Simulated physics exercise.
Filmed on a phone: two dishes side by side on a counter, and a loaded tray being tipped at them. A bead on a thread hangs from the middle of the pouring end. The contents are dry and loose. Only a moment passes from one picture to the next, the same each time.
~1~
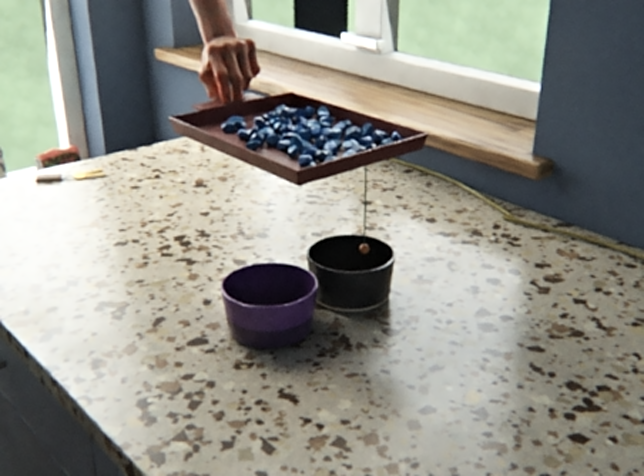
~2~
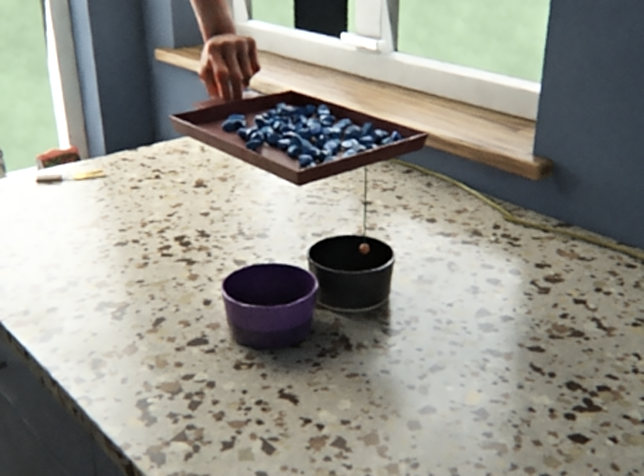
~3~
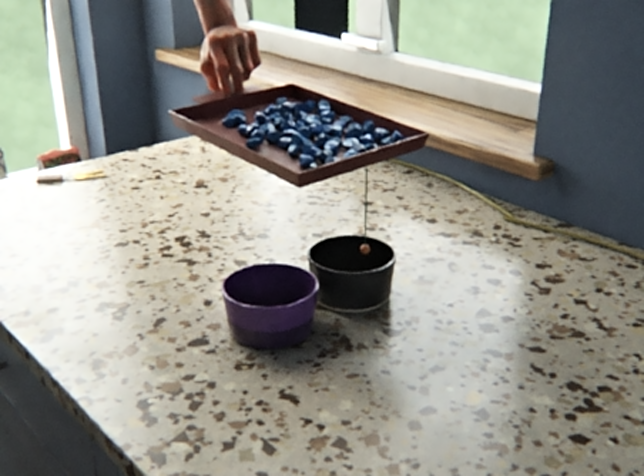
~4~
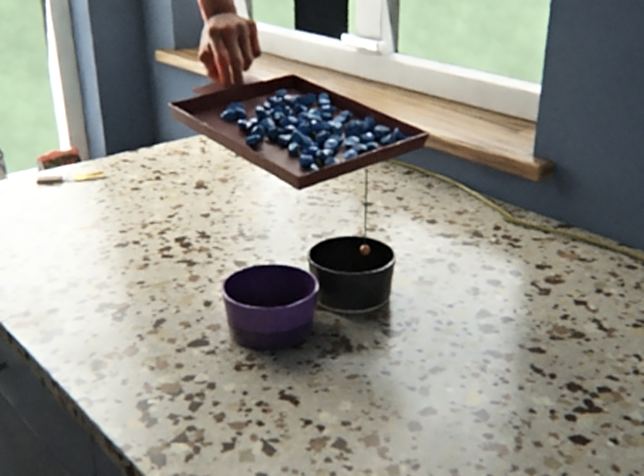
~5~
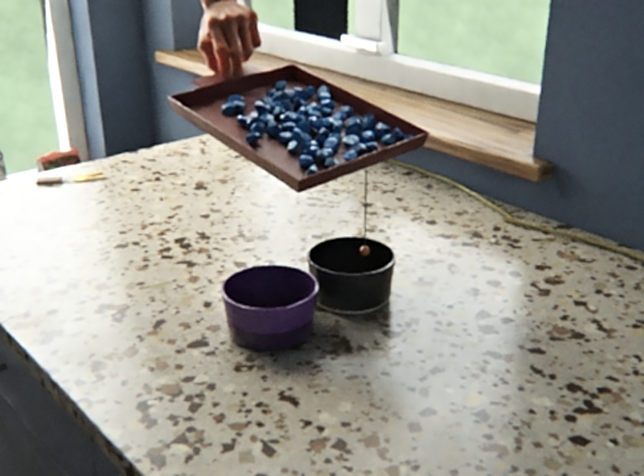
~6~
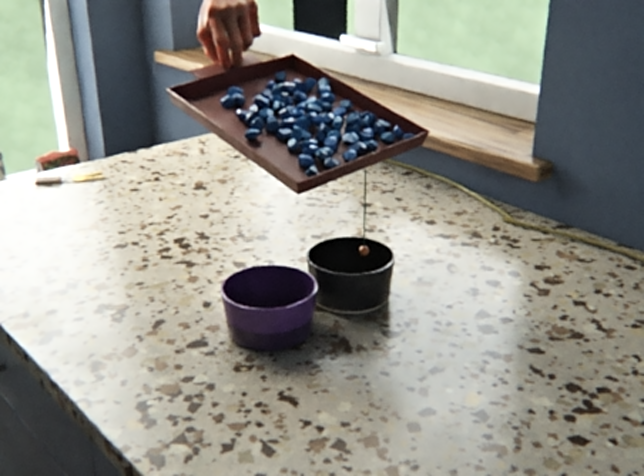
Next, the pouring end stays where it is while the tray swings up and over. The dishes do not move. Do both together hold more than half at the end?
In the dishes lies less than half of it.
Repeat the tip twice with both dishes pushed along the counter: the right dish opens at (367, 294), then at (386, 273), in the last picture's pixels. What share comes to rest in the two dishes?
Roughly 60 per cent, and 80 per cent.
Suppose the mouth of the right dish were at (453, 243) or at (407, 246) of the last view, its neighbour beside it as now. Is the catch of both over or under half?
The first try: Below a half. The second: Not half.
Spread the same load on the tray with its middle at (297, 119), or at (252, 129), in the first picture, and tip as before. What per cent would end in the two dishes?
Near 20 % and 20 %.
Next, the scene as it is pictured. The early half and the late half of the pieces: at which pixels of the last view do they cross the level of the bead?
Early half (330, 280), late half (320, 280).
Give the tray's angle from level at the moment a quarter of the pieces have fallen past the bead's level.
Roughly 90°.
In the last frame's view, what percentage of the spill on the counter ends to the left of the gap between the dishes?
Roughly 20 in a hundred.
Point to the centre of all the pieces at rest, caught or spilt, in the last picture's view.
Close to (331, 347).
Soon after the last picture, tray tipped steeply; nearly all on the tray; a stray few in the air.
A little later, tray tipped right over; about a quarter on the tray; a small part in the left dish; about half outside both; about a quarter in the air.
Later still, tray tipped past a quarter turn; about a quarter in the left dish; most outside both.
At rest, tray tipped past a quarter turn; about a quarter in the left dish; none in the right dish; most outside both.
